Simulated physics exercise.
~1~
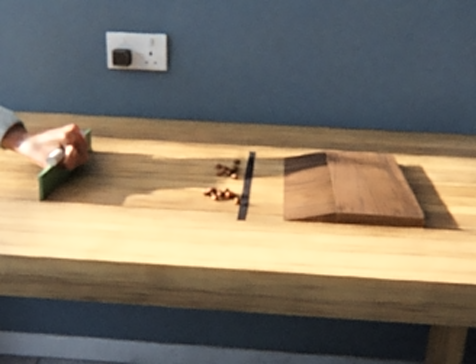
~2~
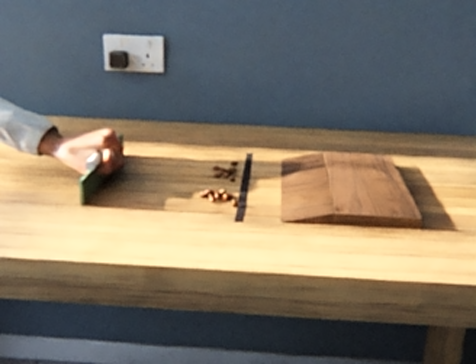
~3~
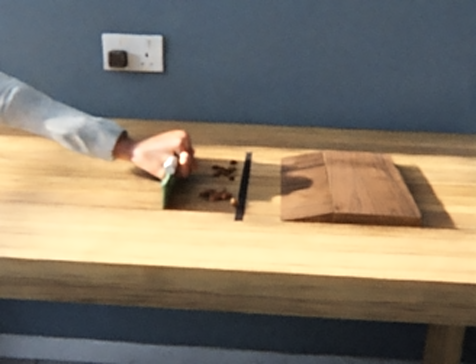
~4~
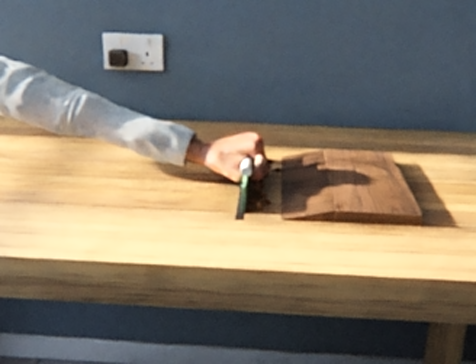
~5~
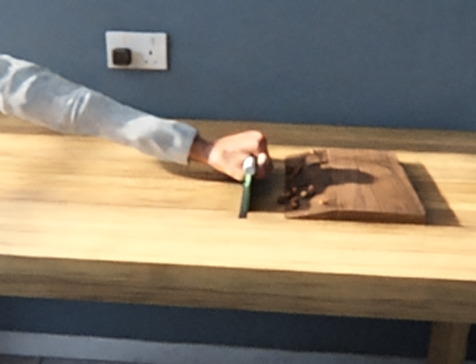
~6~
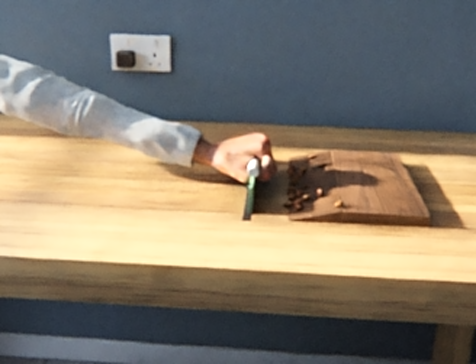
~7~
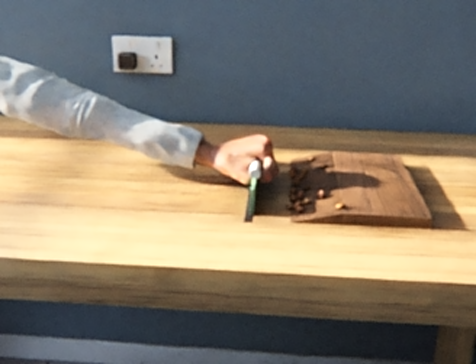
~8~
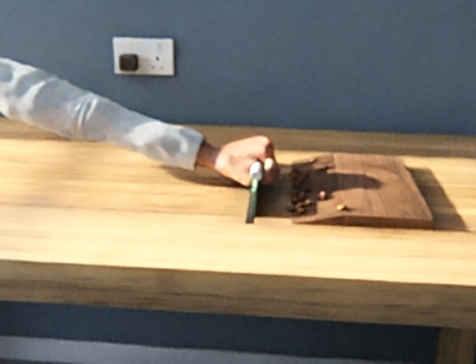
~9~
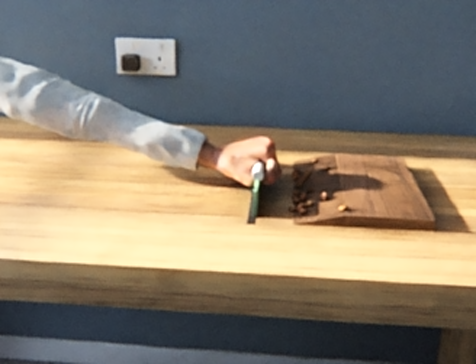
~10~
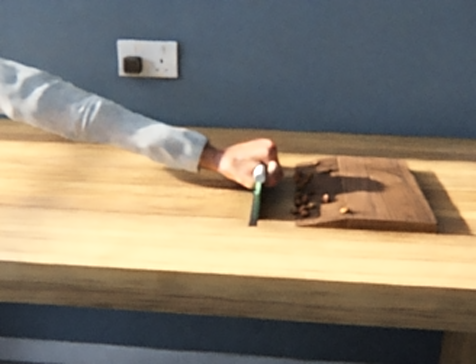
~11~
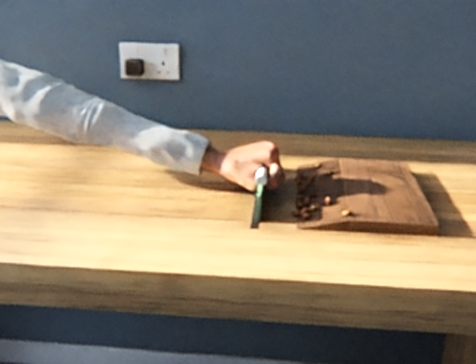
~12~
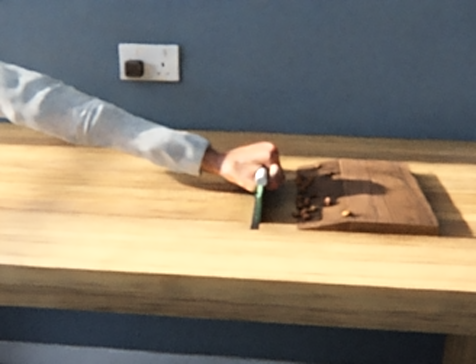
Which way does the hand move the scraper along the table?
It moves the scraper to the right, towards the black tape and the dark wooden wedge.
